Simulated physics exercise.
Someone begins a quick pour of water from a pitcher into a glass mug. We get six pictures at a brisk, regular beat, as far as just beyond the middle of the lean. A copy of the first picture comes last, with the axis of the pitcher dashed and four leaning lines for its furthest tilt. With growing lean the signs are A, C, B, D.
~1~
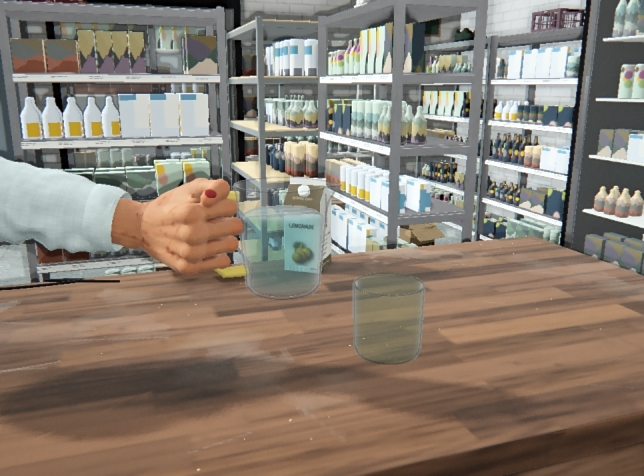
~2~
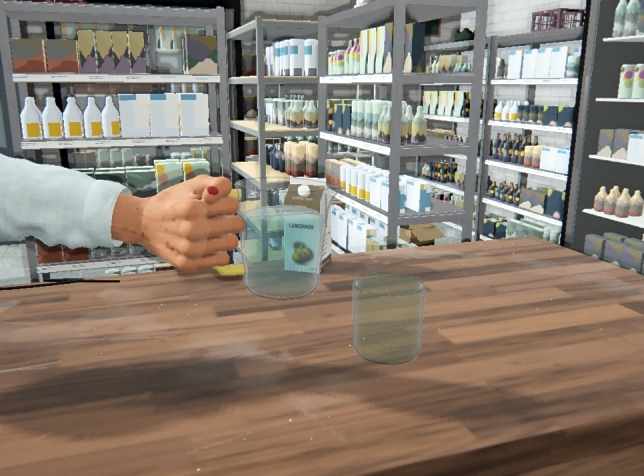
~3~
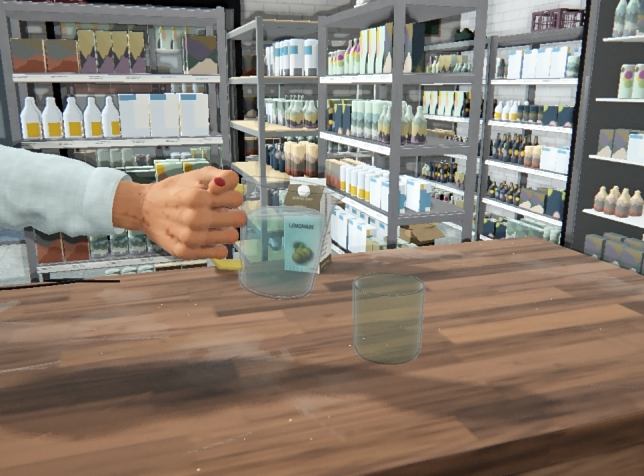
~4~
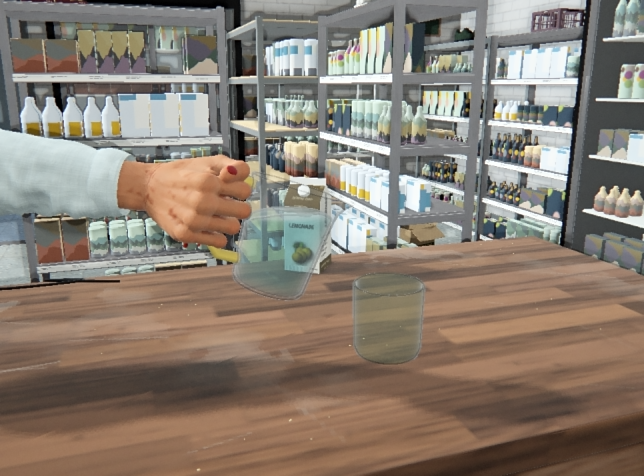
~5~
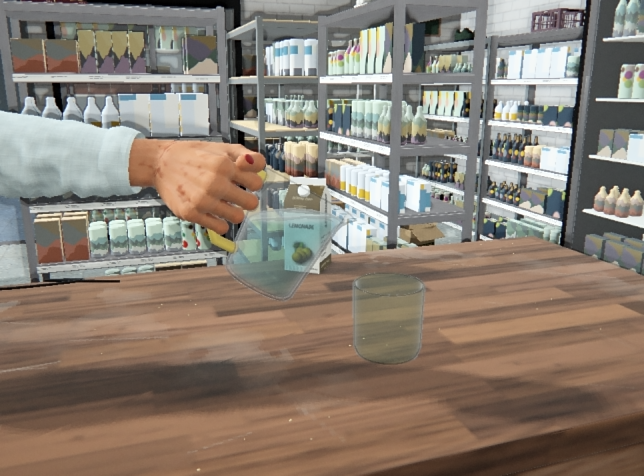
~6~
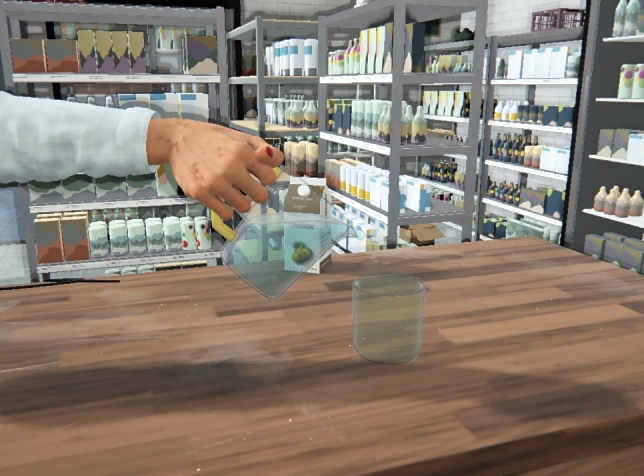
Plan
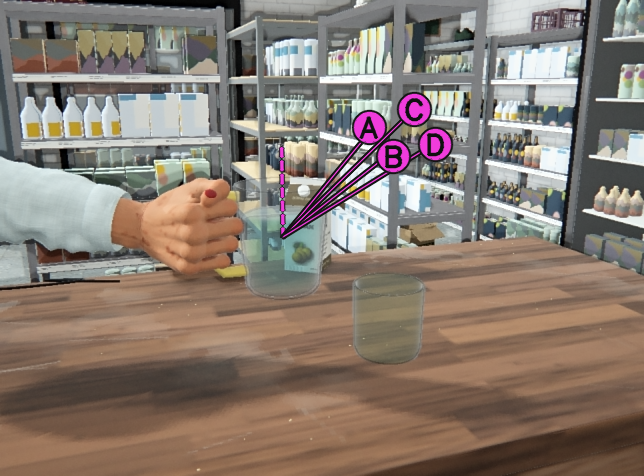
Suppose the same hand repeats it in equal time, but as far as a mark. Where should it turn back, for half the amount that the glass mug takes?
It is D.
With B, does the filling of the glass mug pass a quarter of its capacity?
Yes, it does.
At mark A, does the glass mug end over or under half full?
Under.
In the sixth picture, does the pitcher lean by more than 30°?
Yes.
On the marked copy, A at (360, 142); B at (377, 163); C at (402, 121); D at (420, 152).
For mark A, the glass mug ends with about 13 % of what it can hold.
For mark B, the glass mug ends with about 35 % of what it can hold.
For mark C, the glass mug ends with about 23 % of what it can hold.
For mark D, the glass mug ends with about 50 % of what it can hold.
